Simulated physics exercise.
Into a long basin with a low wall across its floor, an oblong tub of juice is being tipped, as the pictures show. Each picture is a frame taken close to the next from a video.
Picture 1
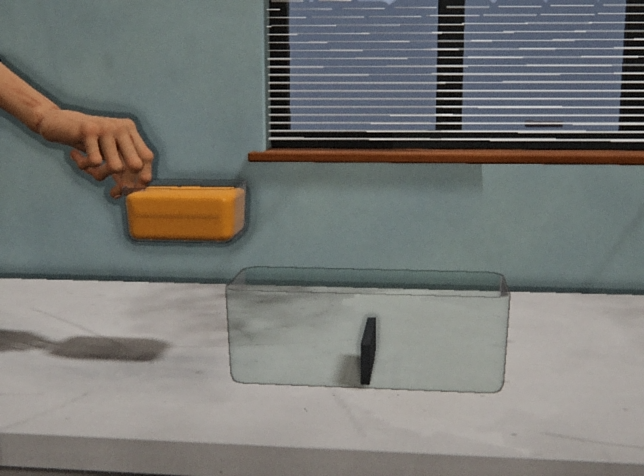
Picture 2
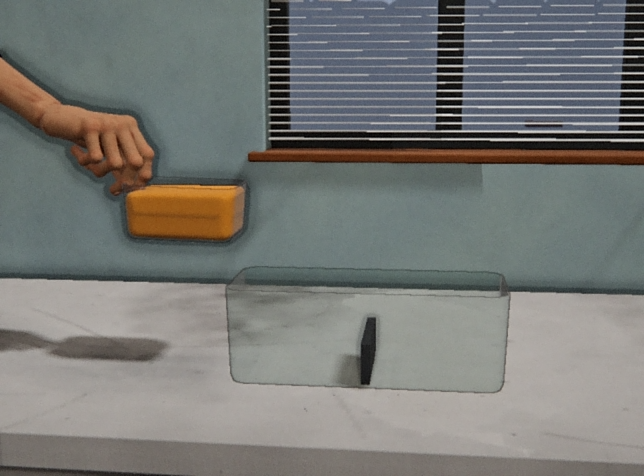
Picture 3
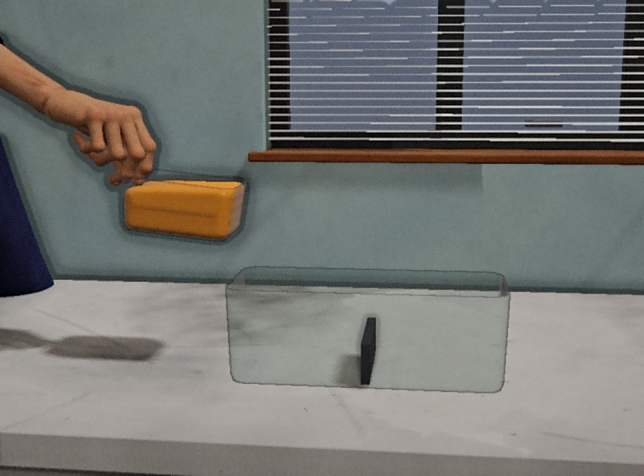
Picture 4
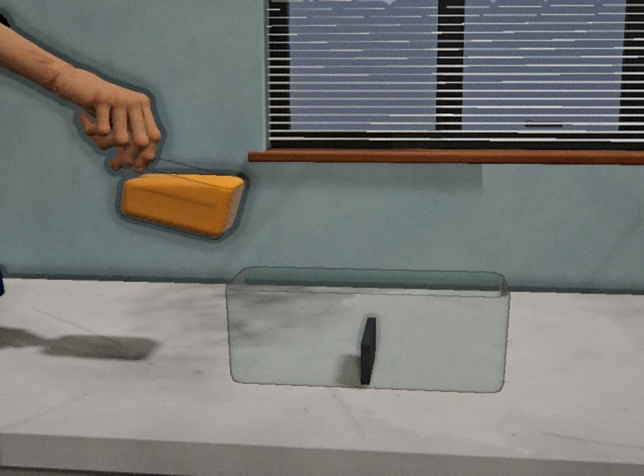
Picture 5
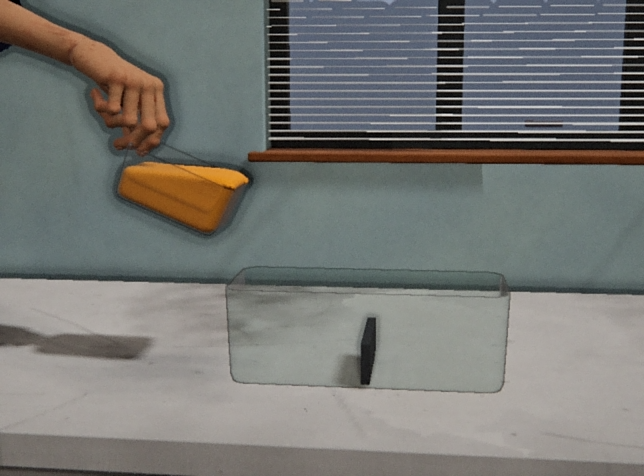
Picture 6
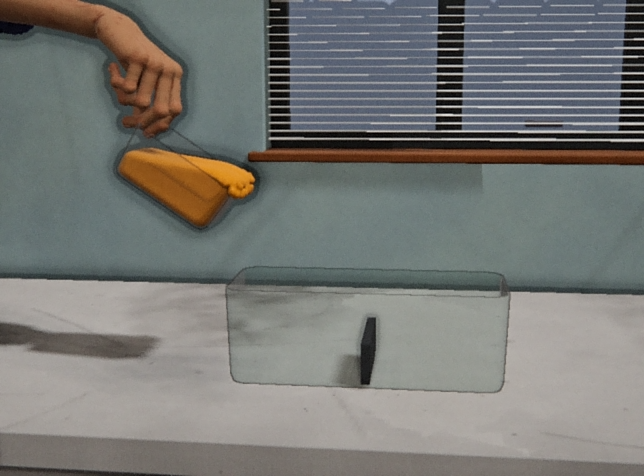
An orange tub of juice slowly tilted to the right above a long clear basin with a low dark wall inside, as a hand over it rose and juice began slipping over its right rim.
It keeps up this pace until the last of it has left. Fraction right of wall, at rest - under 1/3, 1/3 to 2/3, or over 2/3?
Shy of a third.
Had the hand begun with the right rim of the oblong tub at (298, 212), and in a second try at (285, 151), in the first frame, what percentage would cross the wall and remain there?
First try: Near 70 percent; second try: Near 65 percent.
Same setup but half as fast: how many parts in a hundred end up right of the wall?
Around 5 in a hundred.
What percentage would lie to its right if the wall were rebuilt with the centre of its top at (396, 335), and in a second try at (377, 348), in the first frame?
In order, near 10 and 25 in a hundred.
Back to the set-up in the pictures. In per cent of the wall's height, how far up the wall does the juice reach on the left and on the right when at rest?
Left part: 50 per cent; right part: 0.
A moment on, the oblong tub is tipped on its side and 27 per cent is still to pour, 15 is left of the wall and 0 right of it.
Next, the oblong tub is tipped right over and 2 per cent is still to pour, 82 is left of the wall and 3 right of it.
Then the oblong tub is tipped right over and 0 per cent is still to pour, 62 is left of the wall and 4 right of it.
Later the oblong tub is tipped right over and 0 per cent is still to pour, 84 is left of the wall and 6 right of it.
In the end 82 per cent lies left of the wall, 8 right of it and 10 outside.
